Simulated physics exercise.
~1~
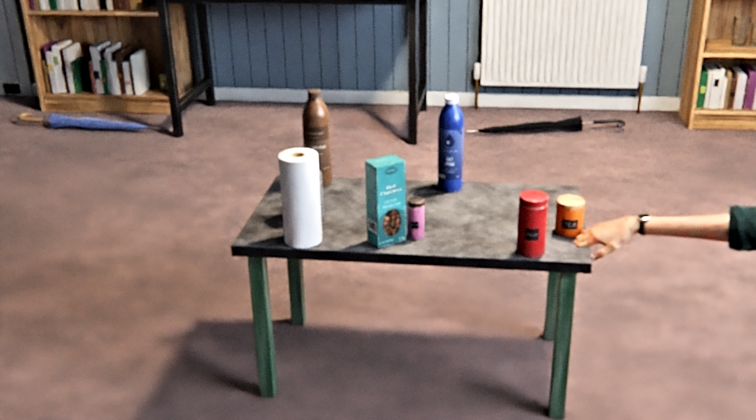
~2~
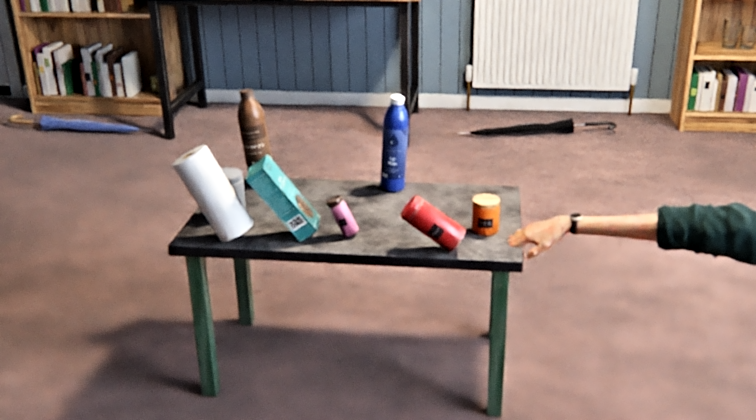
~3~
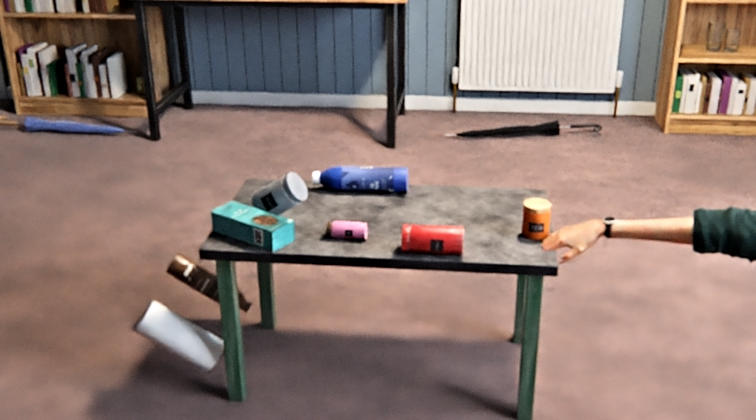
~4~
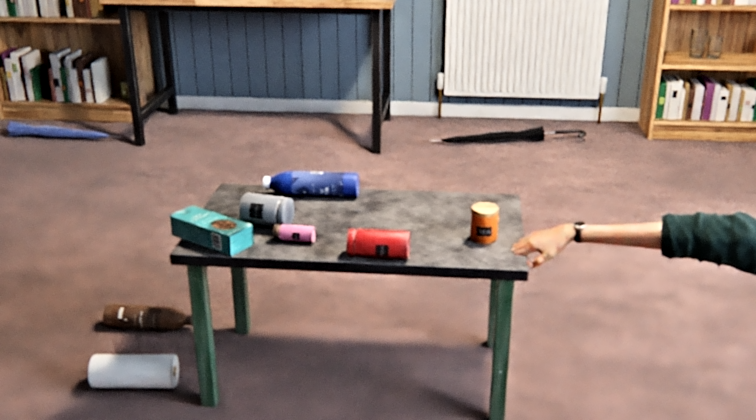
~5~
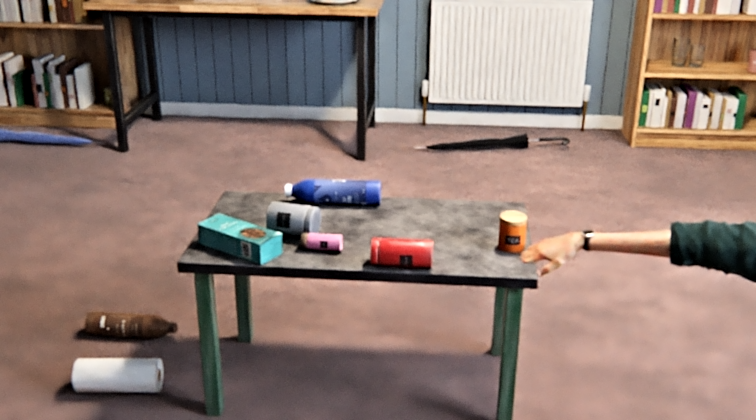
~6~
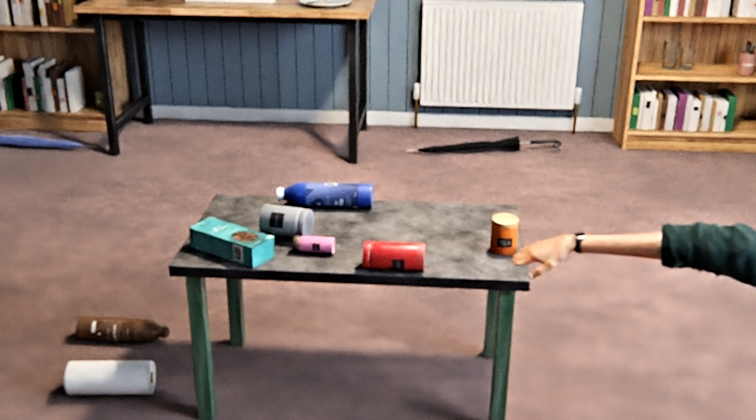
The clip opens on a small dark-topped table with green legs, holding bottles, jars, a white roll, a pink shaker and a turquoise packet, while a hand grips its right edge. The table jerks left, and the roll, packet and red jar tilt sharply. It then shifts back right as the brown bottle and white roll tumble off the left side and the blue bottle falls flat. The table moves left and right again, more gently at the end. The bottle and roll finish on the floor, while only the orange jar stands among the toppled items.
